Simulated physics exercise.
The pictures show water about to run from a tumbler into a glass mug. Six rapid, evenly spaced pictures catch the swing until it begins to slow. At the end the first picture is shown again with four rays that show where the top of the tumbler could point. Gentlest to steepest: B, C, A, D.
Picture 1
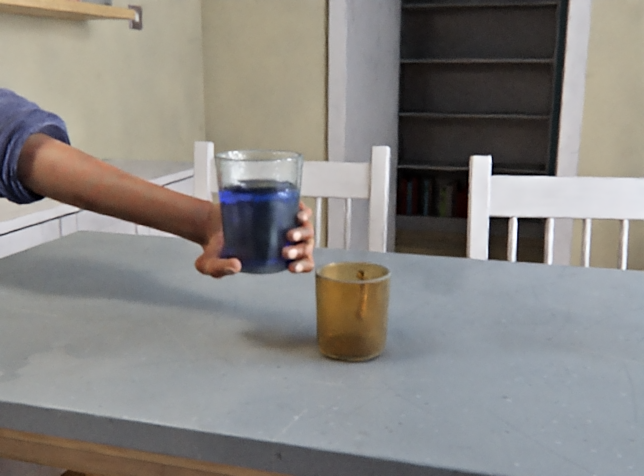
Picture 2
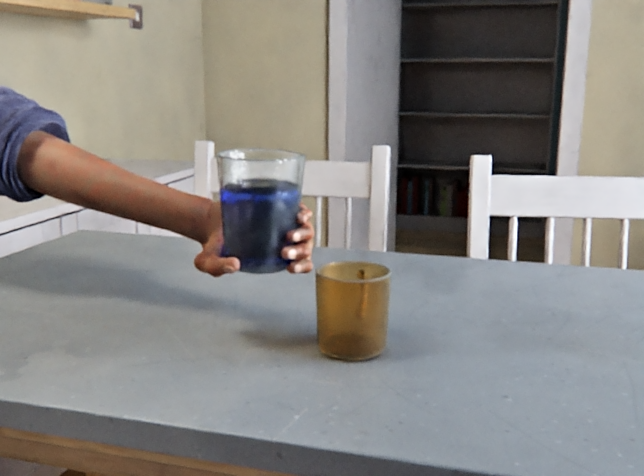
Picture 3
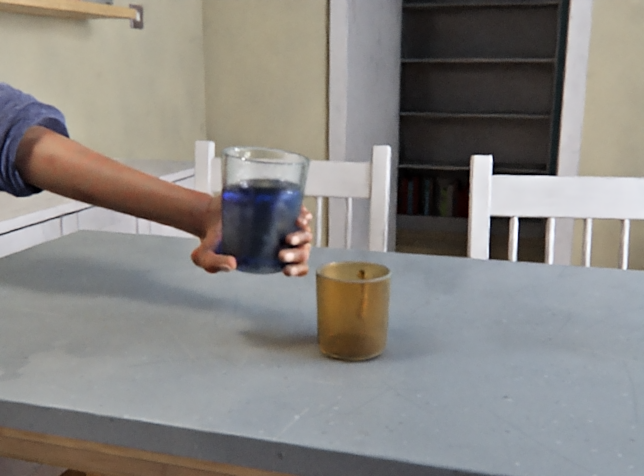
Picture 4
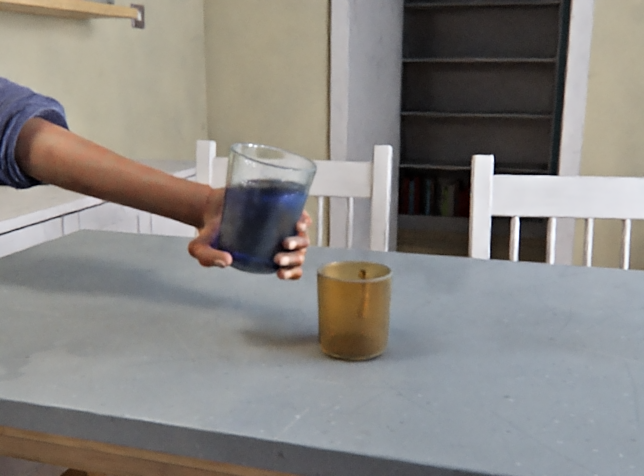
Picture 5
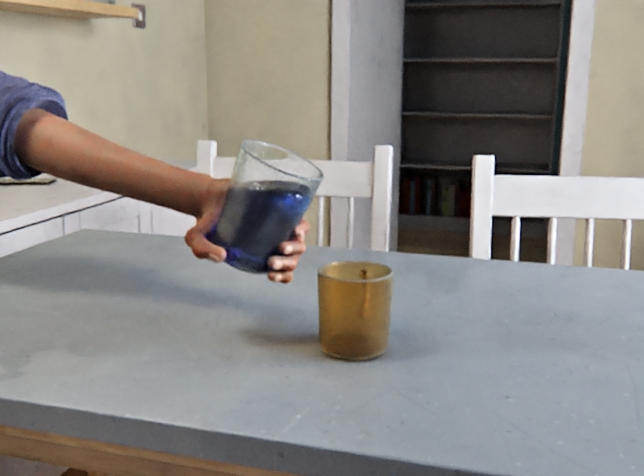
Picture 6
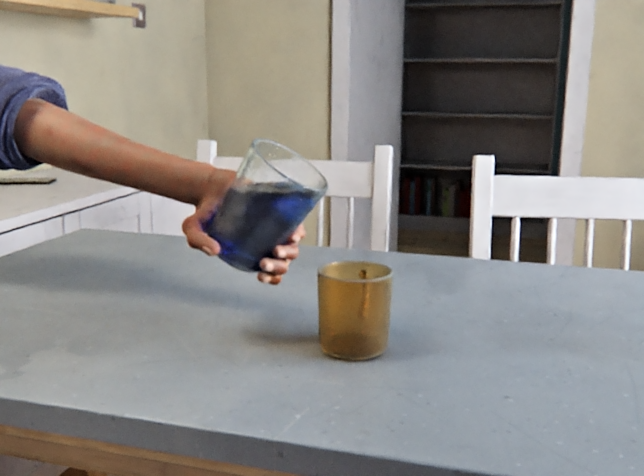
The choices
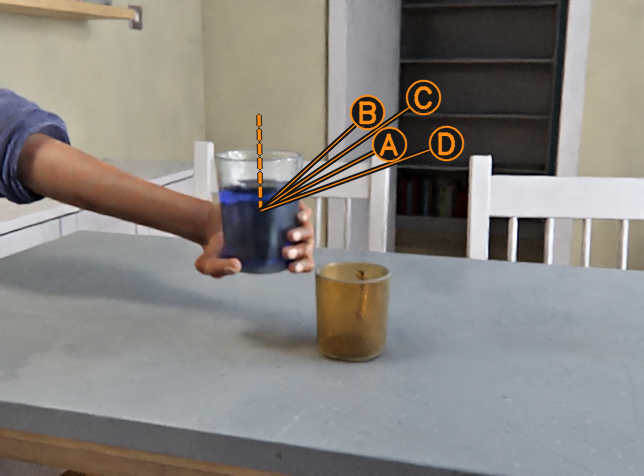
At the start, a hand reaching in from the left holds a clear tumbler of dark blue liquid upright above a grey table, beside an amber glass mug. The hand then tilts the tumbler steadily to the right, its rim lowering toward the mug, while the liquid stays inside.
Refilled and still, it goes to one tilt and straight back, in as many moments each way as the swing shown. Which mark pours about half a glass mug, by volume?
D is best.
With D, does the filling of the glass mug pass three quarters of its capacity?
No, less.
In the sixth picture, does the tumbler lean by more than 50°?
No, it does not.
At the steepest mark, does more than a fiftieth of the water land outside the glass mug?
No, it does not.
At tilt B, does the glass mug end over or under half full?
Under.
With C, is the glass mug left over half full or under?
Under.
In orange, A at (373, 152); B at (355, 124); C at (409, 107); D at (430, 149).
Choosing A, the glass mug ends with about 32 % of what it can hold.
Choosing B, the glass mug ends with about 8 % of what it can hold.
Choosing C, the glass mug ends with about 18 % of what it can hold.
Choosing D, the glass mug ends with about 50 % of what it can hold.
